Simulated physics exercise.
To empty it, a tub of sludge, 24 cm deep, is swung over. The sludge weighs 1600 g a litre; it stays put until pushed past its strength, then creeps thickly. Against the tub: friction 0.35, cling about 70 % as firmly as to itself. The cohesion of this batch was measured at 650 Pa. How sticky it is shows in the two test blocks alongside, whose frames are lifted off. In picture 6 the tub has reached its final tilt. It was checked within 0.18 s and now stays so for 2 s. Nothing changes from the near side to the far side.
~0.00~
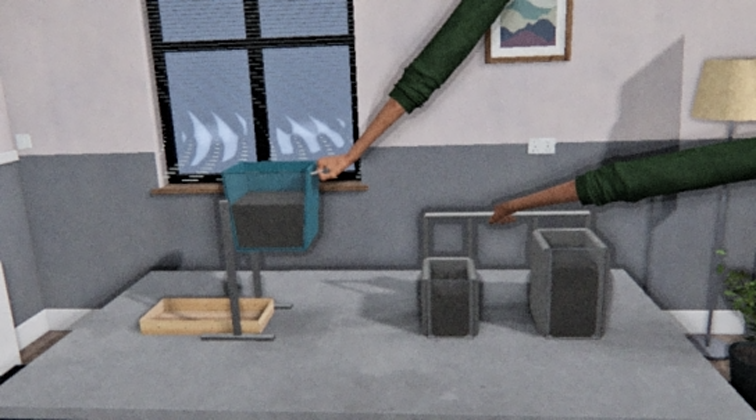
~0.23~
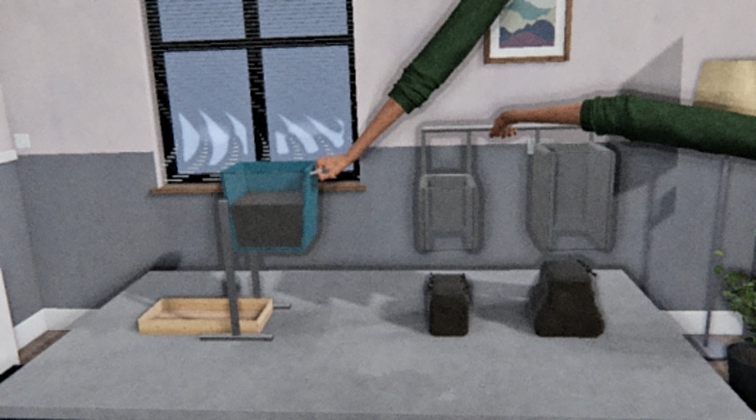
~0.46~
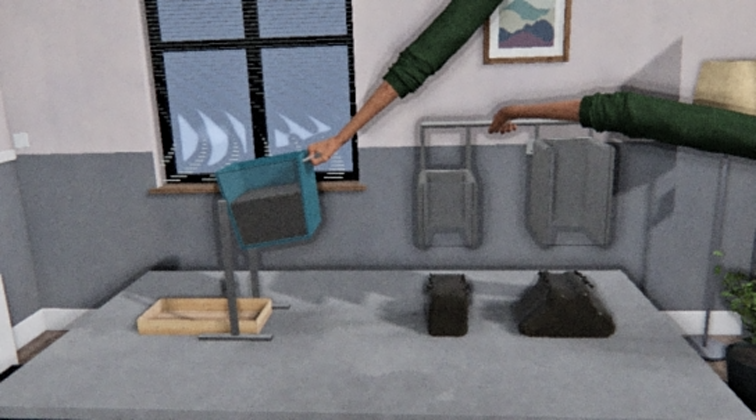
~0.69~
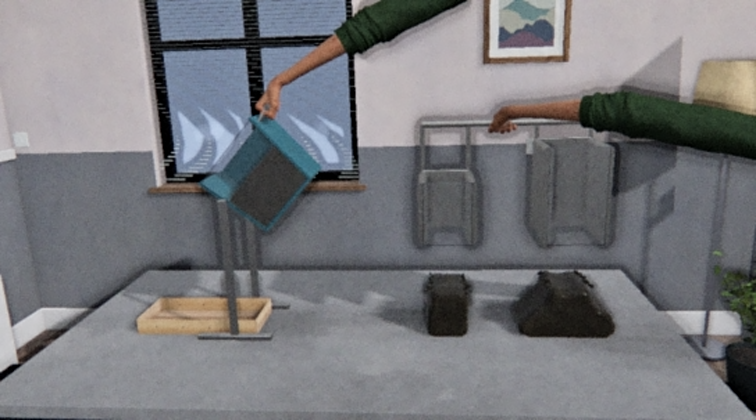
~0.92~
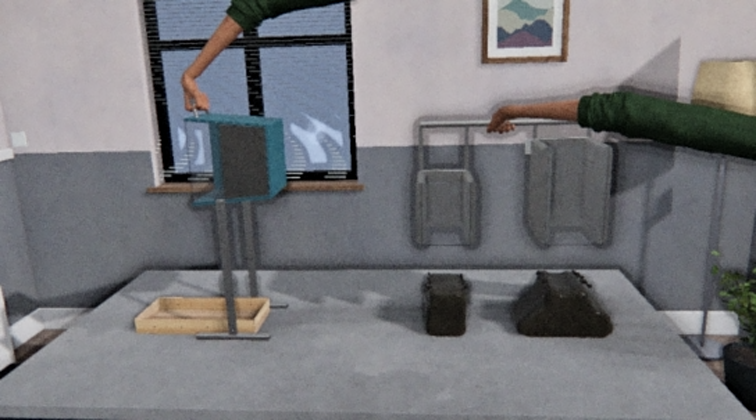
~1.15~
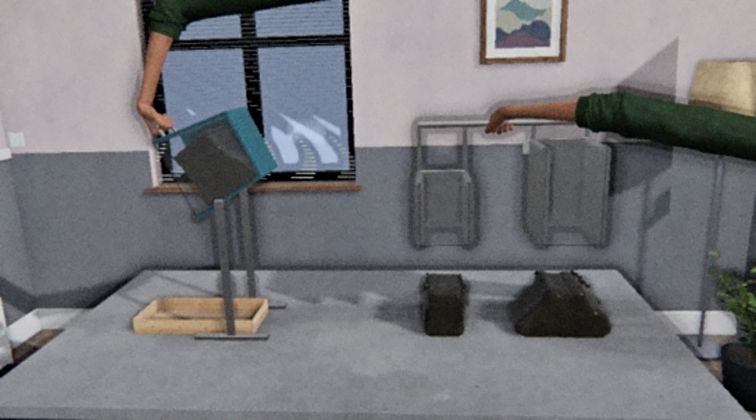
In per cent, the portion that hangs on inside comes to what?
Close to 0 per cent.
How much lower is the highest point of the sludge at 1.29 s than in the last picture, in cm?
About 11 cm.
By 1.29 s, the tub is at 115 degrees and holds 53 %.
By 1.46 s, the tub is at 115 degrees and holds 0 %.
By 1.63 s, the tub is at 115 degrees and holds 0 %.
By 1.80 s, the tub is at 115 degrees and holds 0 %.
By 3.15 s, at the end, the tub is at 115 degrees and holds 0 %.
